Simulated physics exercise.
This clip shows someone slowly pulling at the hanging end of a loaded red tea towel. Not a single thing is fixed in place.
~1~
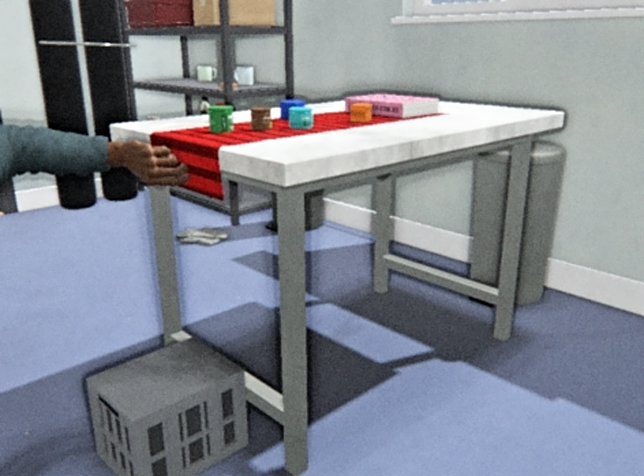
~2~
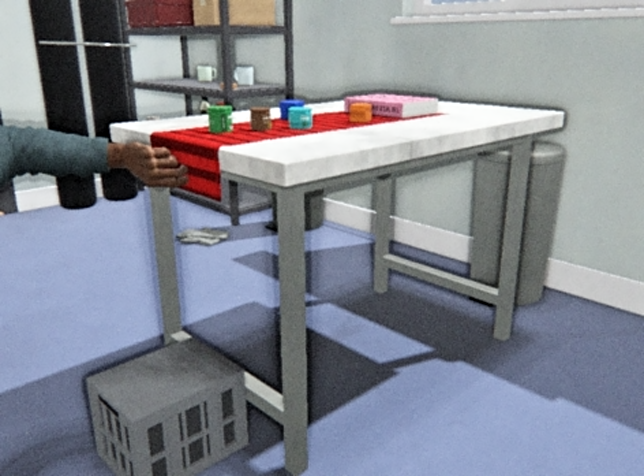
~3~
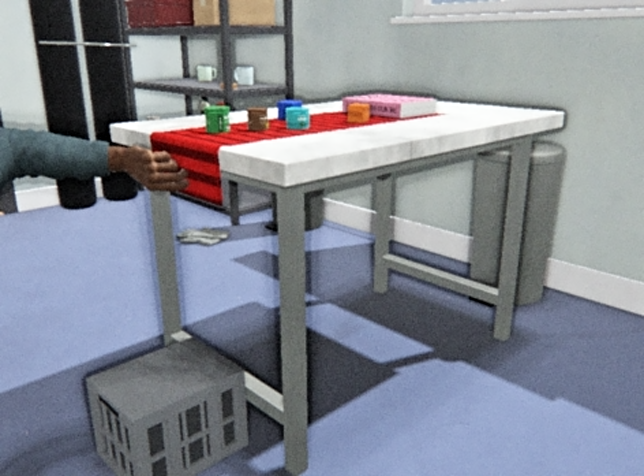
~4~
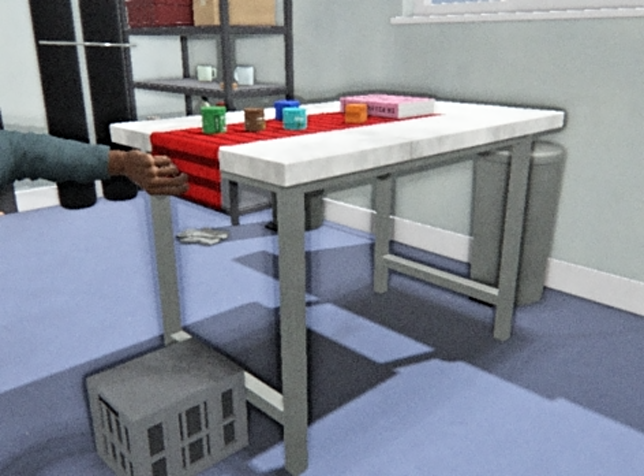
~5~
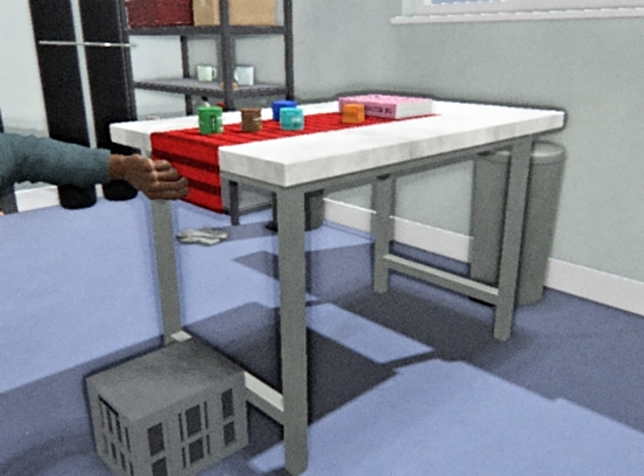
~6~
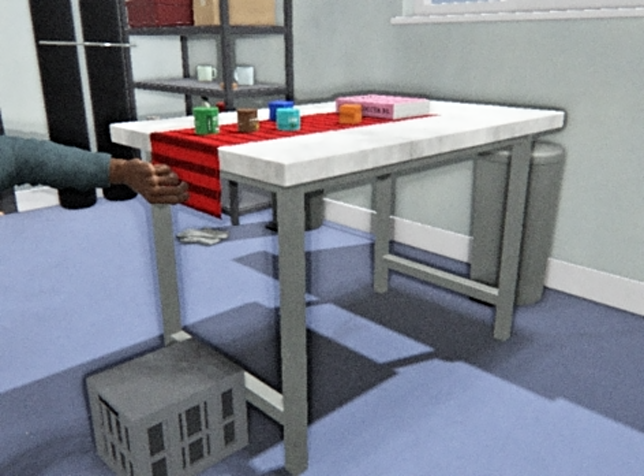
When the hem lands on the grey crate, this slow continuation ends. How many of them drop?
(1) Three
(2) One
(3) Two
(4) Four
Four.
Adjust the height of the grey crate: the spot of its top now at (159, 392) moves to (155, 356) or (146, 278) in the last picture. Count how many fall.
3 and 1.
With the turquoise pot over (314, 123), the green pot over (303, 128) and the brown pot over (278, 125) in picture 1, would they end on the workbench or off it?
Turquoise pot: Lost. Green pot: Lost. Brown pot: Lost.
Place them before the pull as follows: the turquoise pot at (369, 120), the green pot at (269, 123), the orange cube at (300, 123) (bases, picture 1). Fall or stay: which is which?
Final state: The turquoise pot is still in place, the green pot is no longer up, the orange cube is no longer up.
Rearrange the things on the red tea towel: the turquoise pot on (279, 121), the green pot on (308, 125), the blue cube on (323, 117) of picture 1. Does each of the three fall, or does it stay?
I reckon the turquoise pot takes a fall, the green pot takes a fall and the blue cube hangs on.
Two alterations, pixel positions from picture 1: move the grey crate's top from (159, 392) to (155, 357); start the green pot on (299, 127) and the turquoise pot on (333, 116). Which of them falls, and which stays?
In the end the green pot is no longer on top and the turquoise pot is still on top.
Soon after, hem near (190, 276); green pot gone.
After that, hem near (193, 345); green pot, brown pot and turquoise pot gone.
In the end, hem on the crate; green pot, brown pot, turquoise pot and blue cube gone. Over the edge go four.
